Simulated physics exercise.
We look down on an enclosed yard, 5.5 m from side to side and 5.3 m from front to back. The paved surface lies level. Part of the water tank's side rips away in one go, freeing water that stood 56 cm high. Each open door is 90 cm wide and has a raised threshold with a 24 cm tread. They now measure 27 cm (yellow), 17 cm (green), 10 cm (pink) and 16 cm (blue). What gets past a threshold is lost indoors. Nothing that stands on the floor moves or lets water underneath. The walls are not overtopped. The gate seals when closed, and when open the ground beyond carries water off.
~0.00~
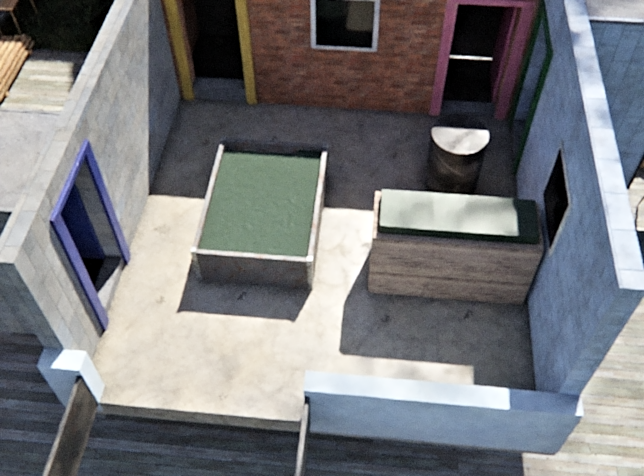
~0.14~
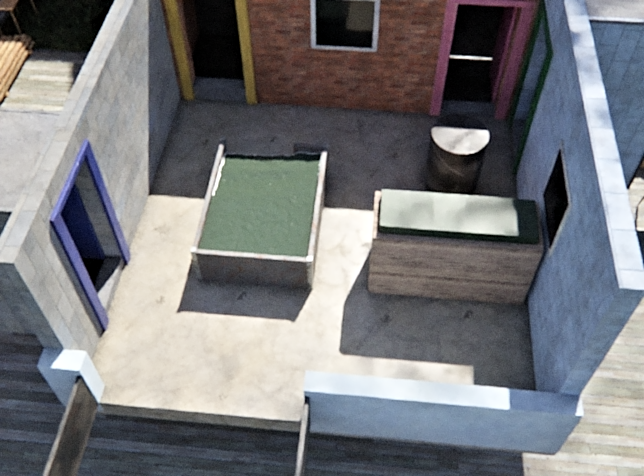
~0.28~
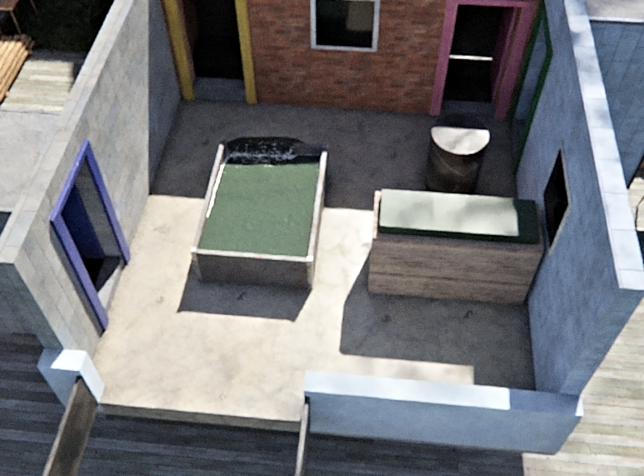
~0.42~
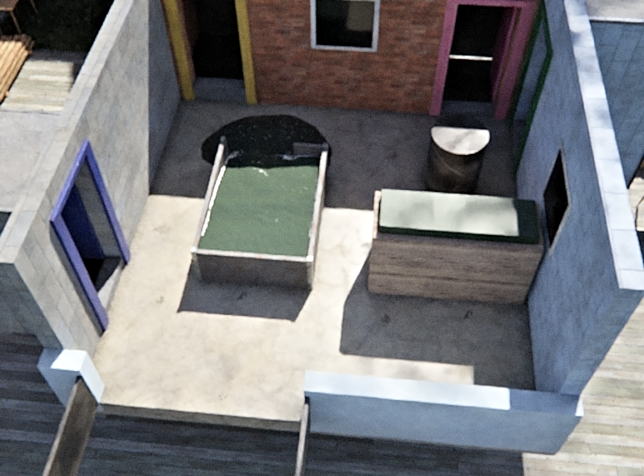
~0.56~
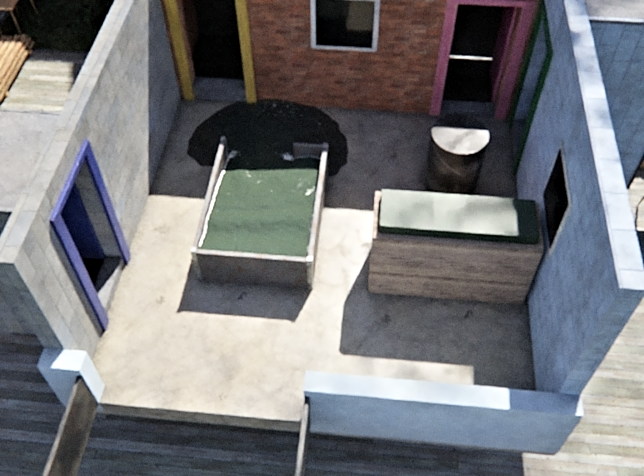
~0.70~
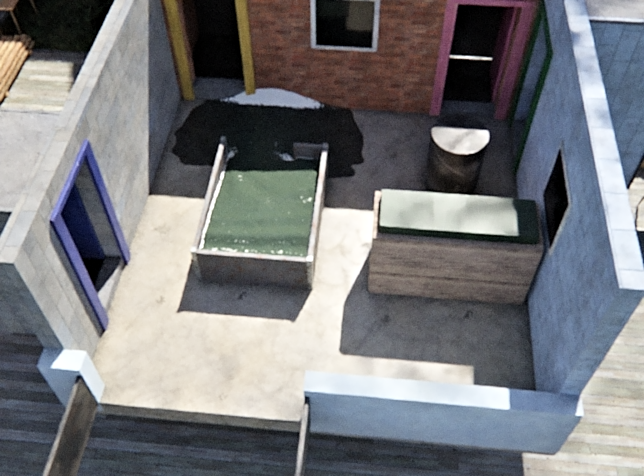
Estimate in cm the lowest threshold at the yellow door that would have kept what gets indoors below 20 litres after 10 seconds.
It would have to be roughly 24 cm high.
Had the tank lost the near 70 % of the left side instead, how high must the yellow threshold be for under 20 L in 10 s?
About 16 cm.
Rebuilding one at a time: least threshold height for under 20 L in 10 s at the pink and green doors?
About 8.5 cm at pink and 12.5 cm at green.
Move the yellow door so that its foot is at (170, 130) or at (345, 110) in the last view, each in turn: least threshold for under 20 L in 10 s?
Roughly 20 and 12.5 cm.
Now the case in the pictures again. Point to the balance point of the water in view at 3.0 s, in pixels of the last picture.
Near (277, 172).
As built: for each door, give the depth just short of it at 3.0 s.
Depths in cm: Yellow 24, green 19, pink 4, blue 2.
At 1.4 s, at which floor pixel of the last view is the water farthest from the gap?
Around (417, 115).
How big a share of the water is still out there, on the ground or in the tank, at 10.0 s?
Some 78 per cent remains.
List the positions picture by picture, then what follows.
In the first frame, still water, 56 cm deep, in the water tank at (264, 199); the yellow door at (214, 51) is dry.
In the second frame, the front is at a hidden place, 0.3 m from the gap on the far side; 0.2 m2 of floor is wet, 56 cm left at the back.
In the third frame, water pours out on the far side and has run 0.7 m, to (250, 140); about 10 cm deep outside, 56 cm at the back.
In the fourth frame, the gap is on the far side, the front 1.2 m out at (274, 118); the back of the water tank holds 56 cm.
In the fifth frame, the gap is on the far side, the front 1.6 m out at (249, 102); the back of the water tank holds 56 cm.
In the sixth frame, the gap is on the far side, the front 1.7 m out at (341, 108); the back of the water tank holds 48 cm; water is at the yellow door at (214, 51).
After 1.4 s water covers 15 % of the floor, deepest (44 cm) near (181, 100); 26 cm at the yellow door, 0 litres in over its 27 cm threshold.
After 3.0 s water covers 45 % of the floor, deepest (25 cm) near (179, 107); 24 cm at the yellow door, 10 litres in over its 27 cm threshold.
After 10.0 s water covers 80 % of the floor, deepest (10 cm) near (325, 238); 7 cm at the yellow door, 10 litres in over its 27 cm threshold.
At the yellow door as built, the water arrived by 0.7 s and peaked near 31 cm at 1.8 s.
With a threshold of 21 cm, 42 litres would have come in within the 10 s; with 28 cm, 8 litres. So under 20 litres takes about 24 cm.
